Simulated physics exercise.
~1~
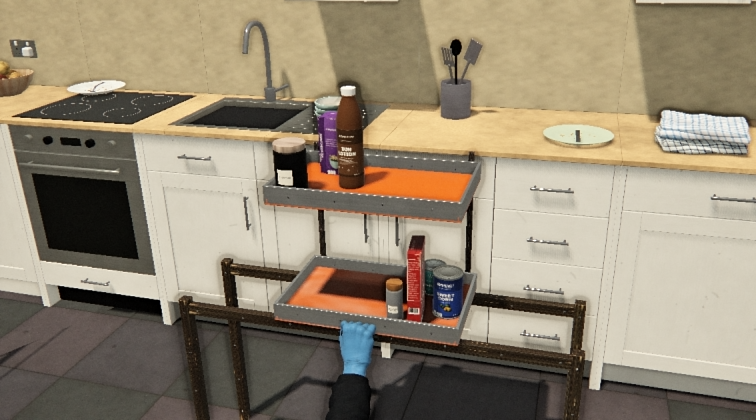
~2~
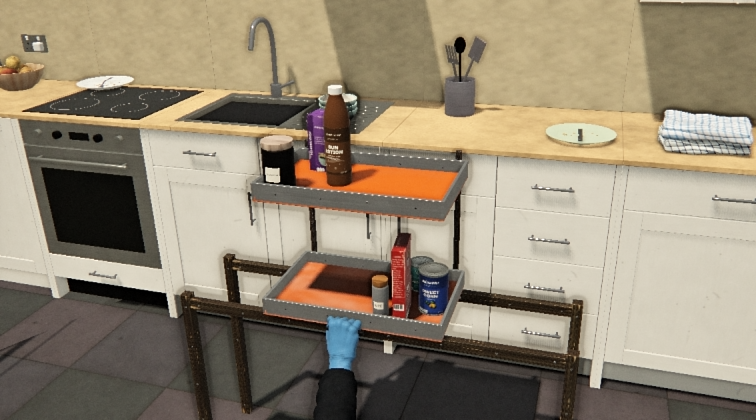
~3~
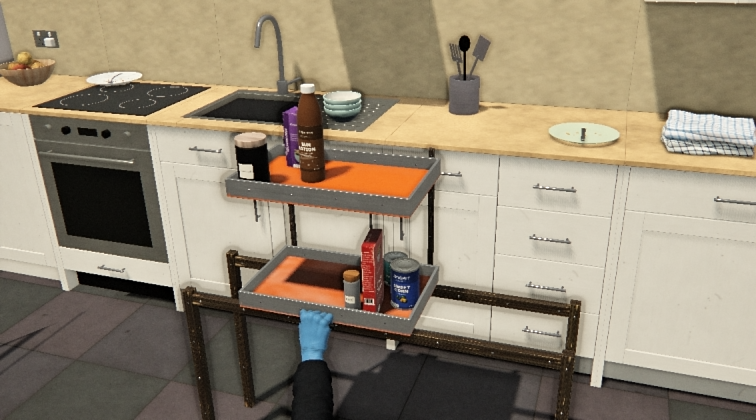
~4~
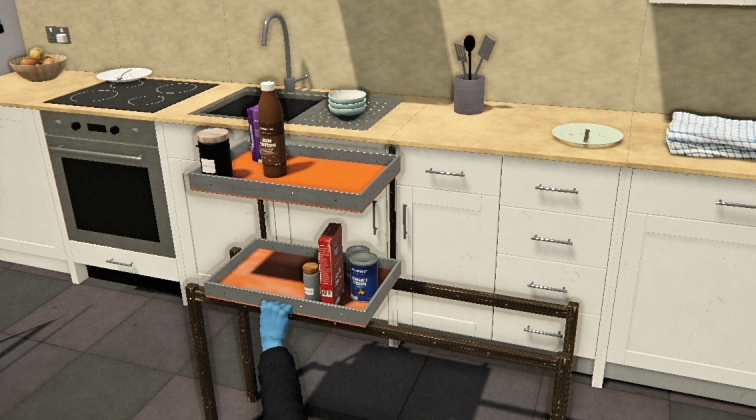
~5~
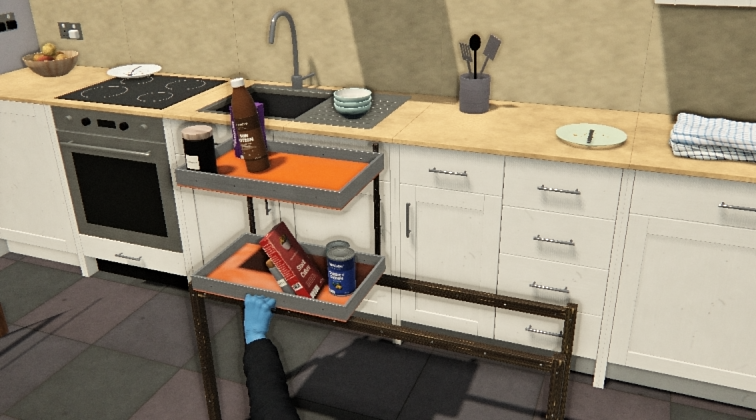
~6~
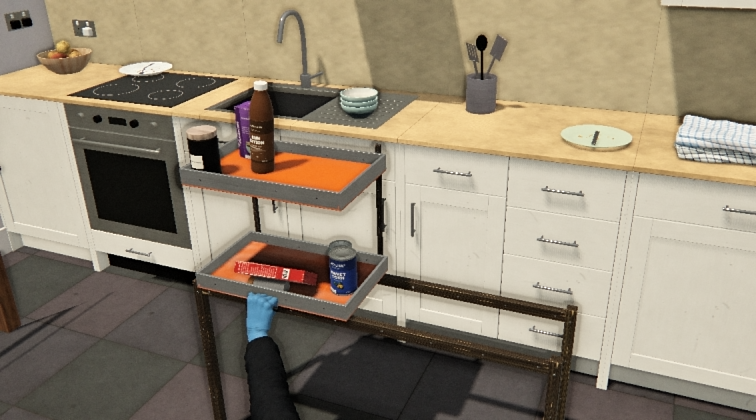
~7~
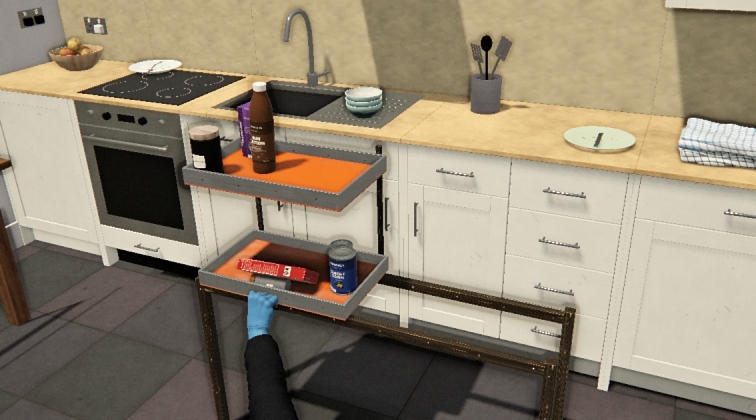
In a kitchen, a gloved hand slides a rack tray left, and two small items topple.
